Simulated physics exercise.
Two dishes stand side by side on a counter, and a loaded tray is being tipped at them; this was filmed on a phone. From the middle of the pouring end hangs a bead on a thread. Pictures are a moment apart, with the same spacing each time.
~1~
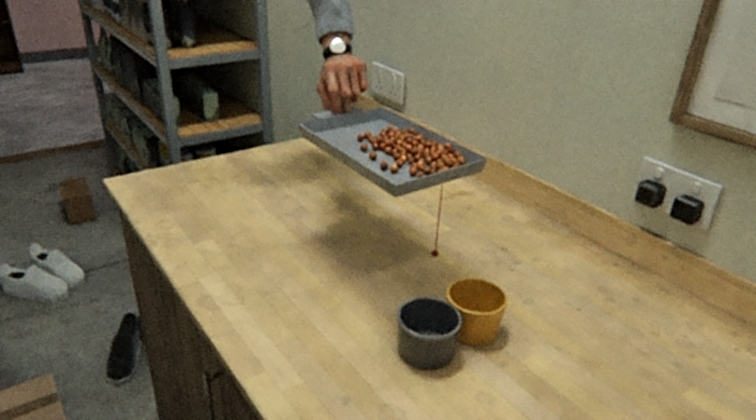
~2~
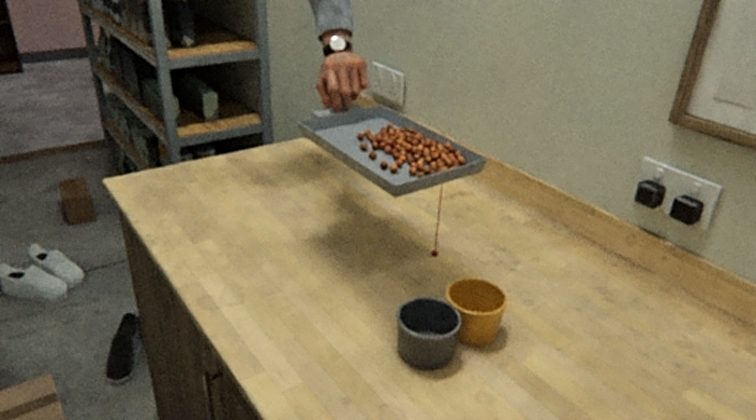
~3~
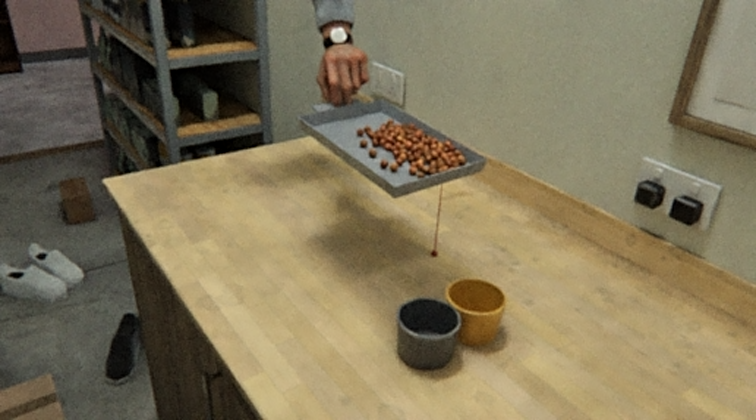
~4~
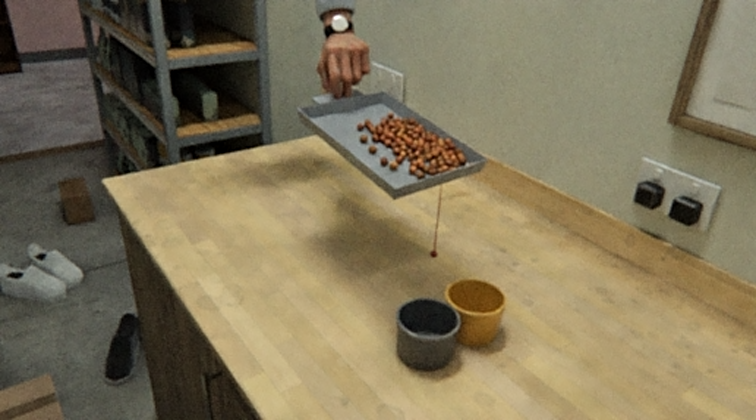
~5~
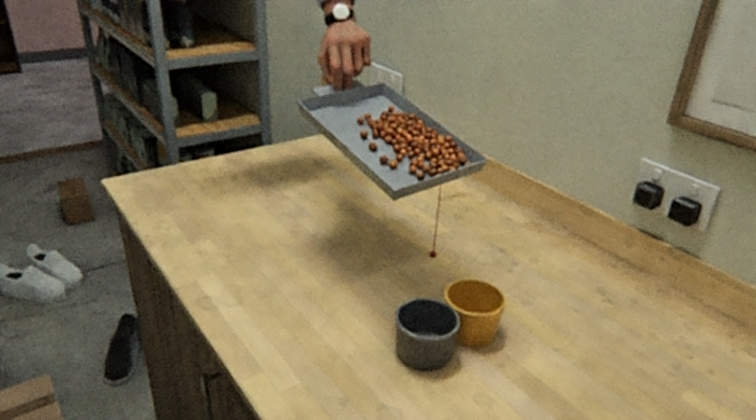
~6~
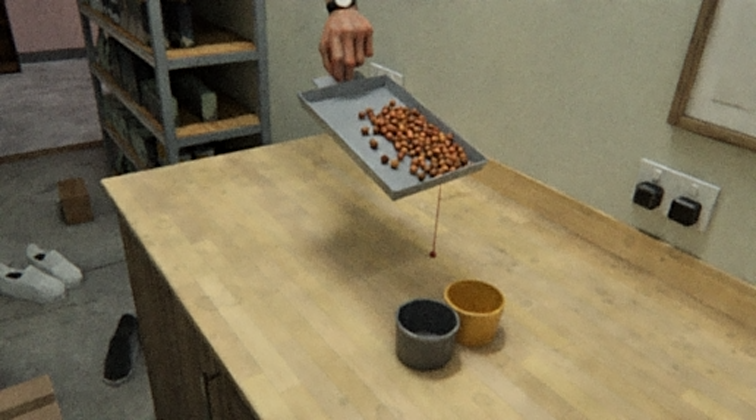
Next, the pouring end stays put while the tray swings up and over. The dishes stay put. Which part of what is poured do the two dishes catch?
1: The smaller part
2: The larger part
The smaller part (1).
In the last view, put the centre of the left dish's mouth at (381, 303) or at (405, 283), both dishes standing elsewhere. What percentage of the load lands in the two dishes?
The first try yields 60% and the second yields 30%.
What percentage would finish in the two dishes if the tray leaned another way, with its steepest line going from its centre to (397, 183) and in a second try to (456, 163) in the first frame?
About 10 and 0 per cent.
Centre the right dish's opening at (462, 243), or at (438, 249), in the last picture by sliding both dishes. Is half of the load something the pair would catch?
Well, it comes to a lesser portion at first and a lesser portion after that.
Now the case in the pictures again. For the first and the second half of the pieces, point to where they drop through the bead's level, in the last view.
First part (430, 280), rest (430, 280).
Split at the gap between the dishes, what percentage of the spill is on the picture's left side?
About 80 per cent.
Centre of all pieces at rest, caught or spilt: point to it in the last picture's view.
I'd mark it at roughly (426, 324).
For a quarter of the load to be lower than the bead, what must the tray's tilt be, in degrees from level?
The tilt is near 95° by then.
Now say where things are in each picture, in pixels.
Corners of the pouring end at (396, 183) and (484, 158), level; middle of the load at (415, 150), hazelnuts; left dish at (448, 348); right dish at (495, 324); bead on its thread at (435, 253), in the first picture.
Corners of the pouring end at (396, 183) and (484, 158), level; middle of the load at (415, 150), in the second picture.
Corners of the pouring end at (396, 184) and (484, 158), tipped barely, lowest at the left corner; middle of the load at (415, 147), in the third picture.
Corners of the pouring end at (396, 186) and (484, 158), tipped a little, lowest at the left corner; middle of the load at (416, 144), in the fourth picture.
Corners of the pouring end at (396, 187) and (484, 159), tipped a little, lowest at the left corner; middle of the load at (416, 141), in the fifth picture.
Corners of the pouring end at (396, 189) and (484, 159), tipped a little, lowest at the left corner; middle of the load at (417, 138); left dish at (446, 349); right dish at (493, 325), in the sixth picture.
Soon, tray tipped steeply; all on the tray.
A while on, tray tipped right over; about two thirds on the tray; a stray few in the left dish; a stray few in the right dish; a small part outside both; about a quarter in the air.
Towards the end, tray tipped past a quarter turn; about a quarter in the left dish; about a quarter in the right dish; about two thirds outside both.
Finally, tray tipped past a quarter turn; about a quarter in the left dish; about a quarter in the right dish; about two thirds outside both.
